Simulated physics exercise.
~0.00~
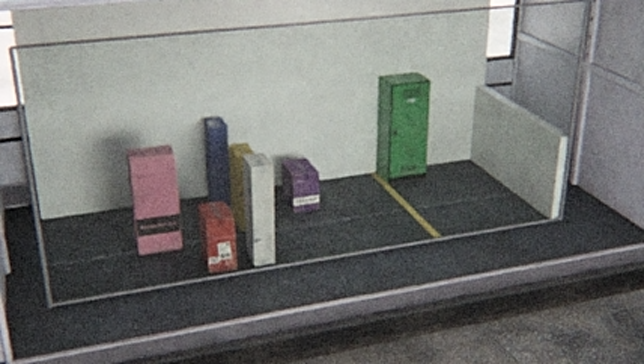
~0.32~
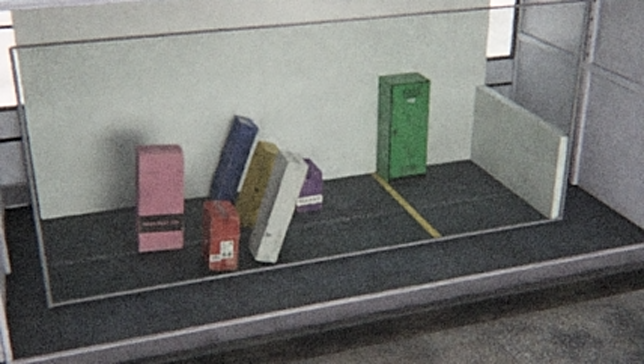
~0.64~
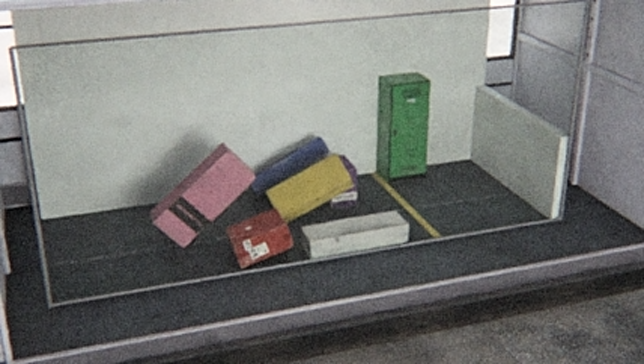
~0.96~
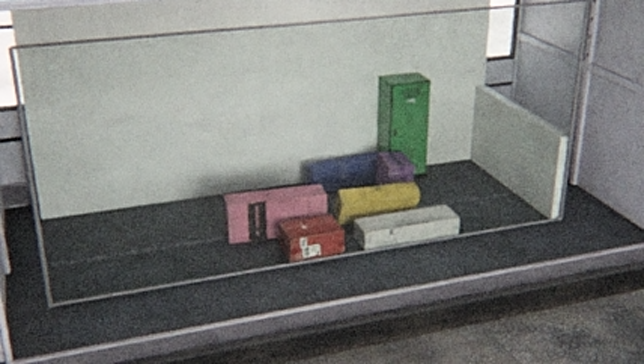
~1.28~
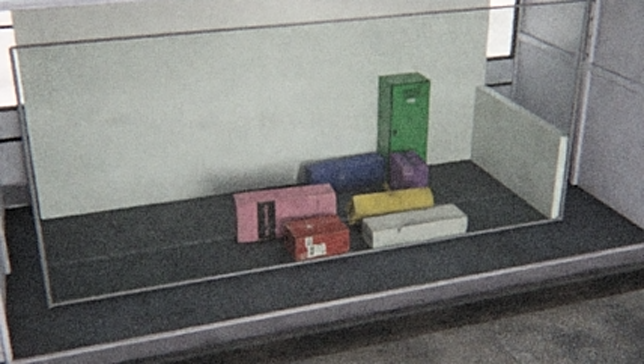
Yellow, white and blue tall boxes tip rightward on a dark floor, then land on their sides, followed by a pink one, as all slide right with a red pack and a purple carton; only the upright carton crosses the yellow line, near a still green locker.
